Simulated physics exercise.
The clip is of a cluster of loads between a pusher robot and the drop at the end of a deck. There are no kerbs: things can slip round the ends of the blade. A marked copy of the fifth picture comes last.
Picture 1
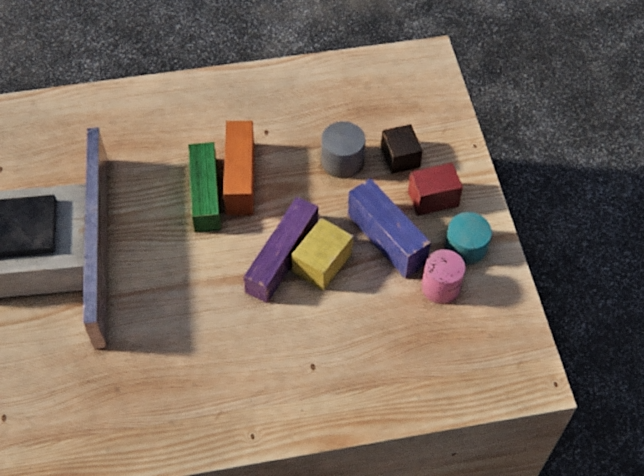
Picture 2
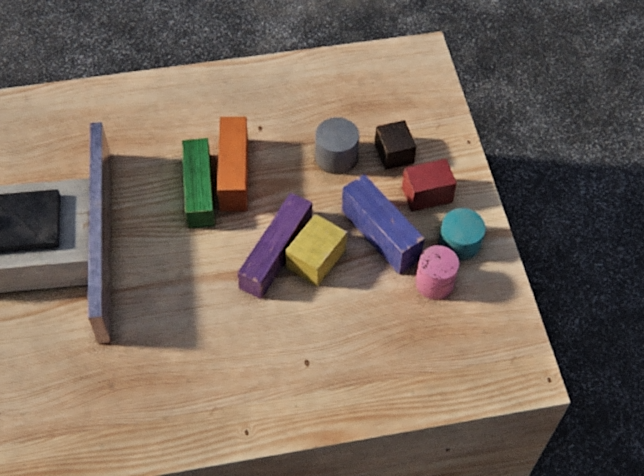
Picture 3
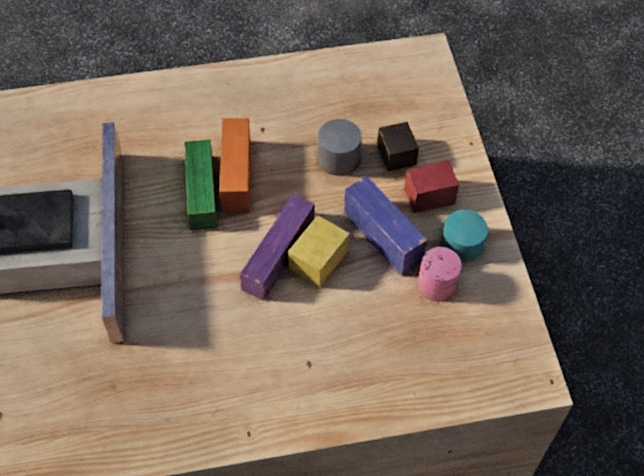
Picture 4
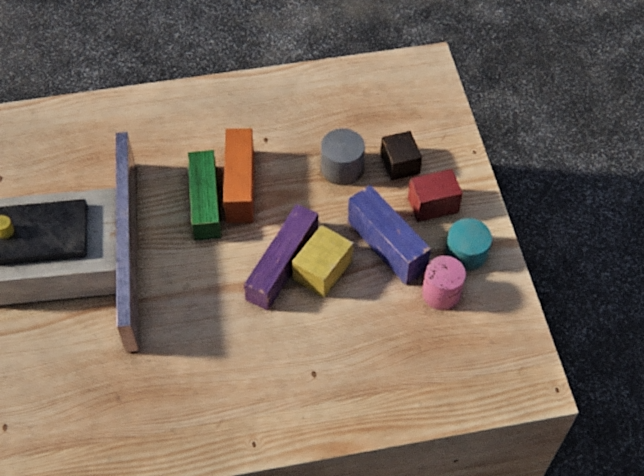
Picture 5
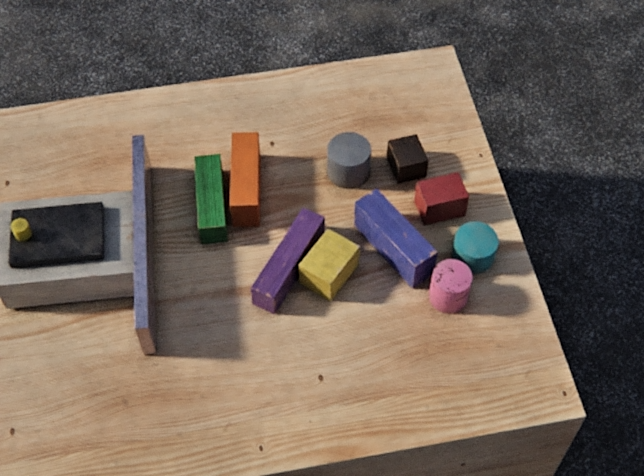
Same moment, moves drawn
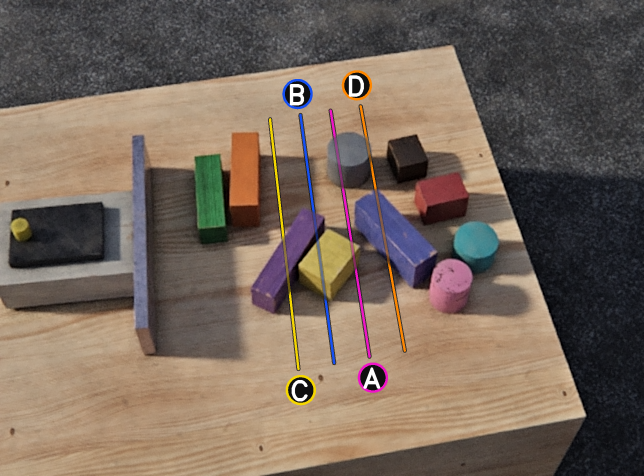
On a wooden deck, a pusher robot with a wide flat blade creeping right toward a still cluster of coloured blocks and cylinders.
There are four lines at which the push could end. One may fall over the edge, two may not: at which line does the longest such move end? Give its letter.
As far as mark D.
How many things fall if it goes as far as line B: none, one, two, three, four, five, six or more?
The count is none.
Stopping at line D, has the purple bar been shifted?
By then, yes.
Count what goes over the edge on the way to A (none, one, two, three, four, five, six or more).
The count is none.
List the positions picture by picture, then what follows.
Orange stick (240, 167); green stick (205, 187); black crate (401, 149), in the first picture.
Robot (19, 220); pink canister (437, 273), in the second picture.
Robot (33, 220); turquoise canister (464, 235), in the third picture.
Robot (47, 230); yellow crate (323, 261), in the fourth picture.
Robot (64, 233); grey canister (349, 160); orange stick (246, 179); green stick (211, 198), in the fifth picture.
On the marked copy, A at (349, 224); B at (316, 229); C at (283, 234); D at (381, 219).
Taking D. A third of the way, robot (153, 219); orange stick (271, 175); green stick (246, 193).
Two thirds of the way, robot (240, 205); black crate (421, 157); grey canister (384, 155).
When it is over, robot (305, 195); black crate (481, 156); turquoise canister (503, 241); none fallen.
As for the rest, A is within the limit but short; B is within the limit but short; C is within the limit but short.
